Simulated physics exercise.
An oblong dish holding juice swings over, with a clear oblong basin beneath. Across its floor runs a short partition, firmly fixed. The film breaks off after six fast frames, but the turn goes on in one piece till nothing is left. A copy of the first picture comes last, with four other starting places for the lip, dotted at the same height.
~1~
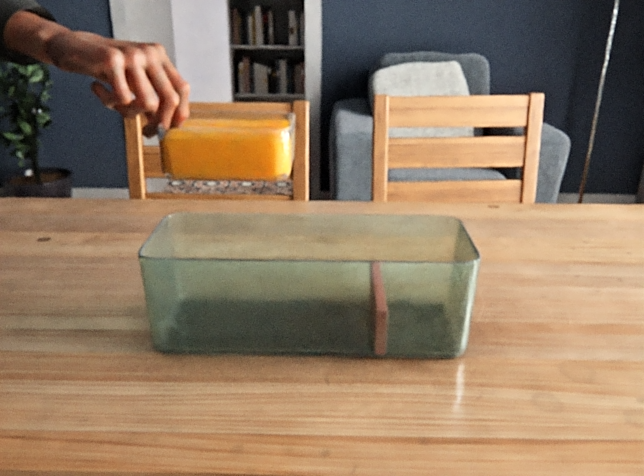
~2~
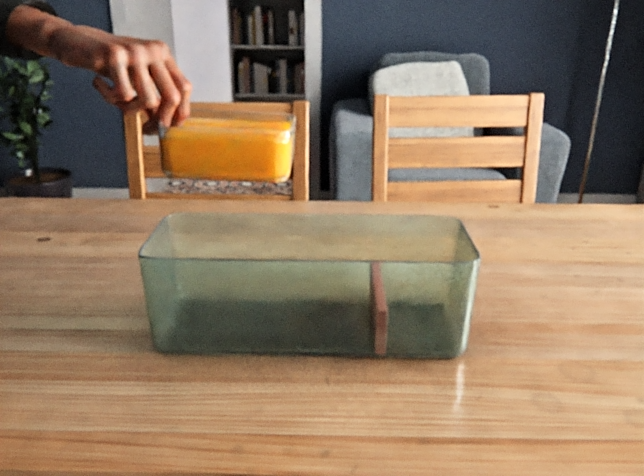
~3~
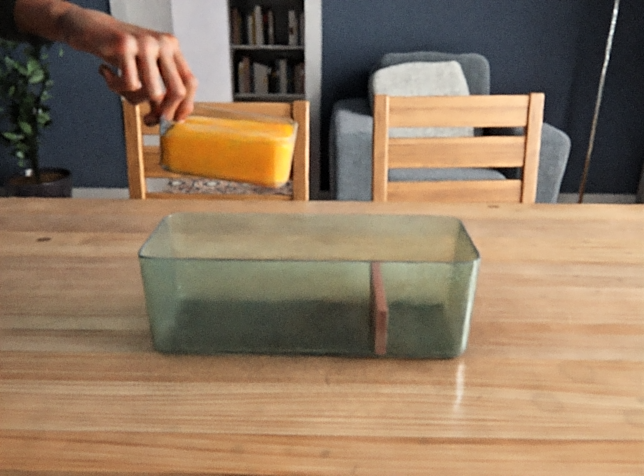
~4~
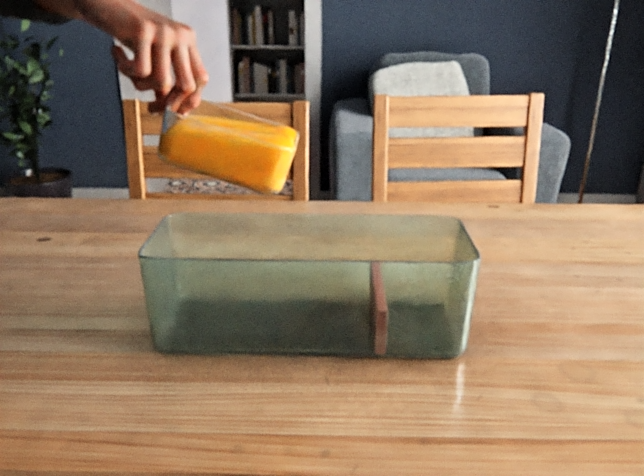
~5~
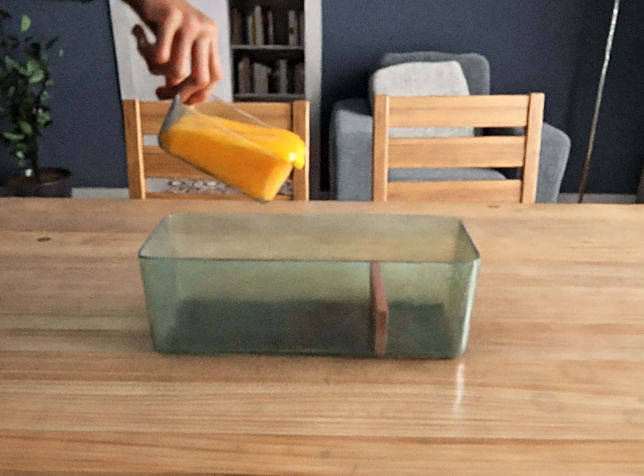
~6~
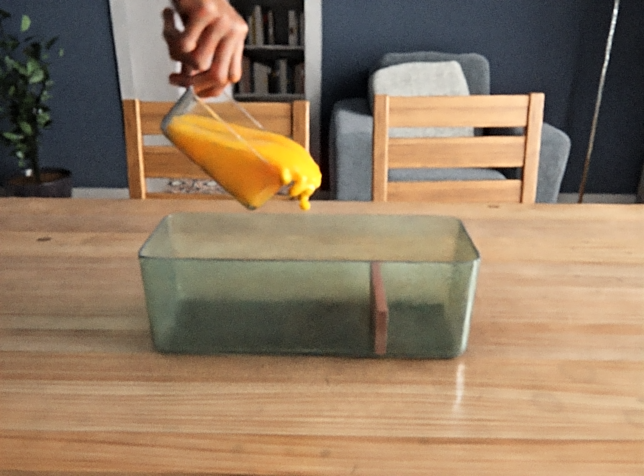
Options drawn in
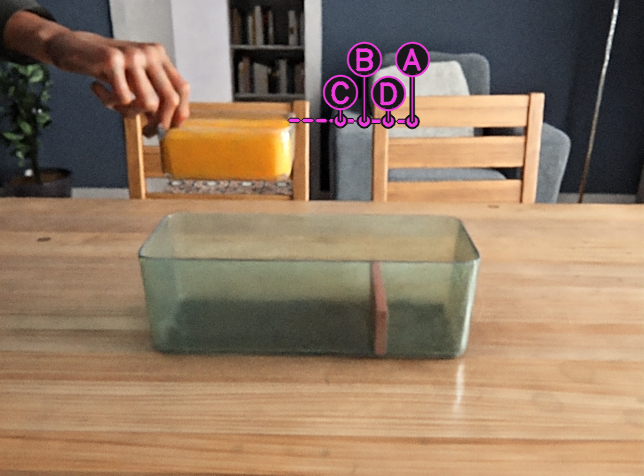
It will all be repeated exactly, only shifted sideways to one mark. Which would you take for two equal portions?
Take C.
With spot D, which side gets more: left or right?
More ends on the right.
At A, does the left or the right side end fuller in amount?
The right one.
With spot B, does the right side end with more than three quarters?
No.
In magenta, A at (412, 121); B at (364, 121); C at (340, 120); D at (388, 121).
Choosing A, about 13 % ends left of the wall and 80 % right of it; 6 % is lost outside.
Choosing B, about 27 % ends left of the wall and 70 % right of it; 3 % is lost outside.
Choosing C, about 51 % ends left of the wall and 47 % right of it.
Choosing D, about 16 % ends left of the wall and 82 % right of it.
